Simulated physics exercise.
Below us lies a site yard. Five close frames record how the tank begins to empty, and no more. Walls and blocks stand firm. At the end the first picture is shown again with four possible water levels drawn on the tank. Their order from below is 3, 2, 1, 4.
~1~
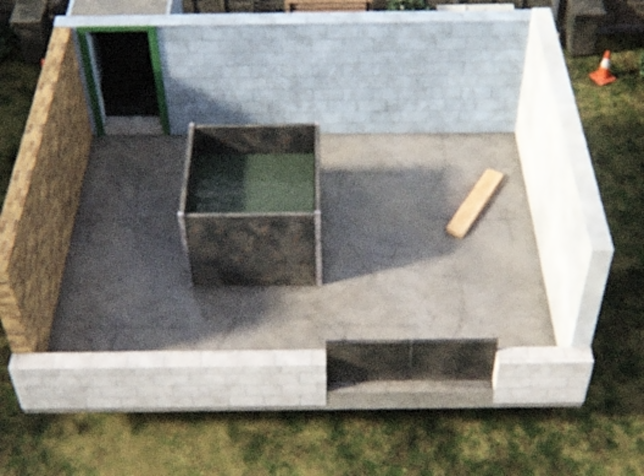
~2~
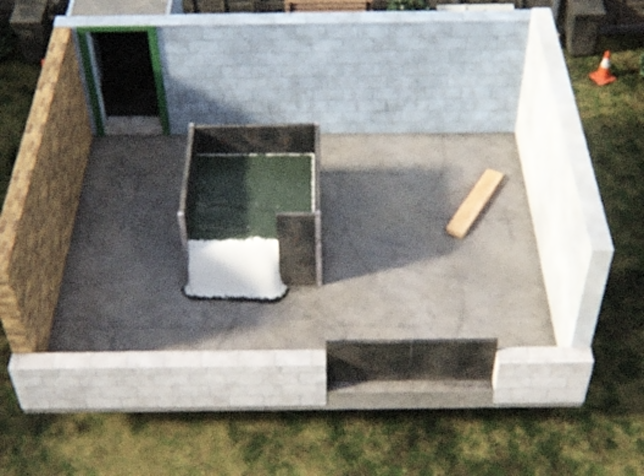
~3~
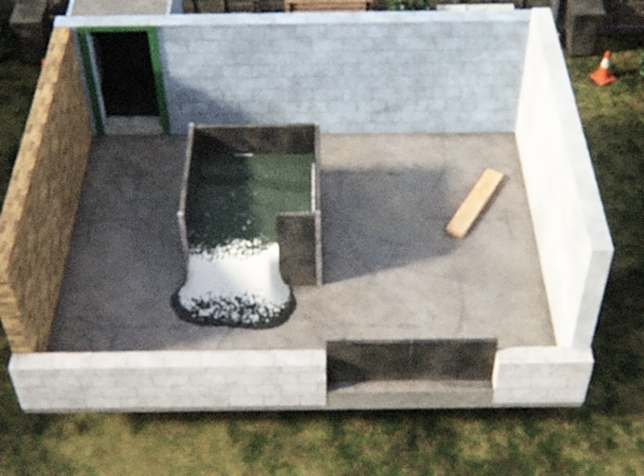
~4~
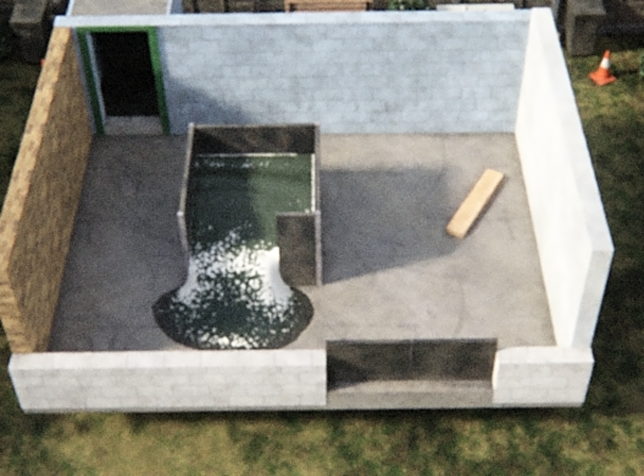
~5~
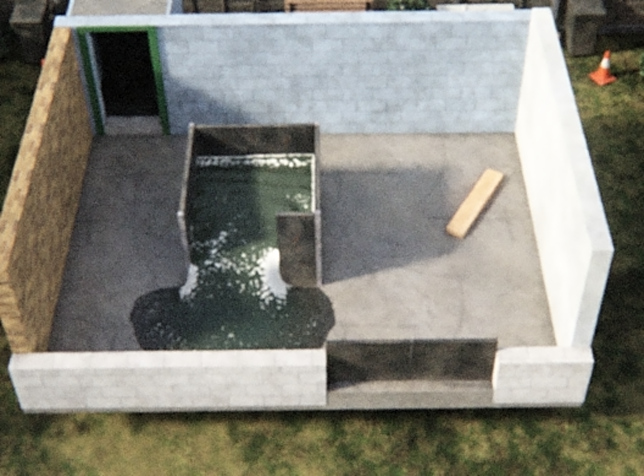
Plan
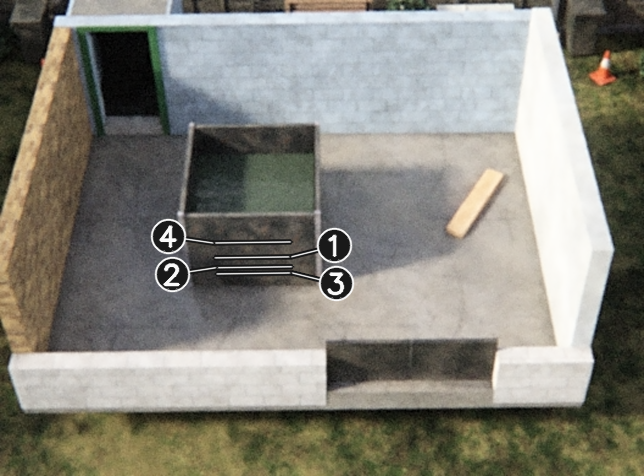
Dark green water burst out through an opening in the front of a square tank in a walled yard, foaming white at first, then spreading across the concrete toward the low front wall.
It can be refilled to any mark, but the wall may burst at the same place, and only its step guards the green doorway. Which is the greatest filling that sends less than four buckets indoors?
That is line 4.
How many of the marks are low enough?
All of the four.
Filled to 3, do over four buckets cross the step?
No, that is safe.
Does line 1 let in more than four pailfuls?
No, not at all.
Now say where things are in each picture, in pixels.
Water in the tank at rest, its middle at (254, 195); foot of the green doorway at (134, 134); shut gate at (411, 346), in the first frame.
In the second frame, 1 % of the ground under water, visible out to (188, 292).
In the third frame, 4 % of the ground under water, visible out to (281, 319).
In the fourth frame, 7 % of the ground under water, visible out to (304, 311).
In the fifth frame, 12 % of the ground under water, visible out to (322, 315).
In white, 1 at (253, 257); 2 at (253, 267); 3 at (254, 273); 4 at (251, 242); from the bottom up 3, 2, 1, 4.
If 1 is chosen, nothing gets over.
If 2 is chosen, nothing gets over.
If 3 is chosen, nothing gets over.
If 4 is chosen, a bucket or two gets in.
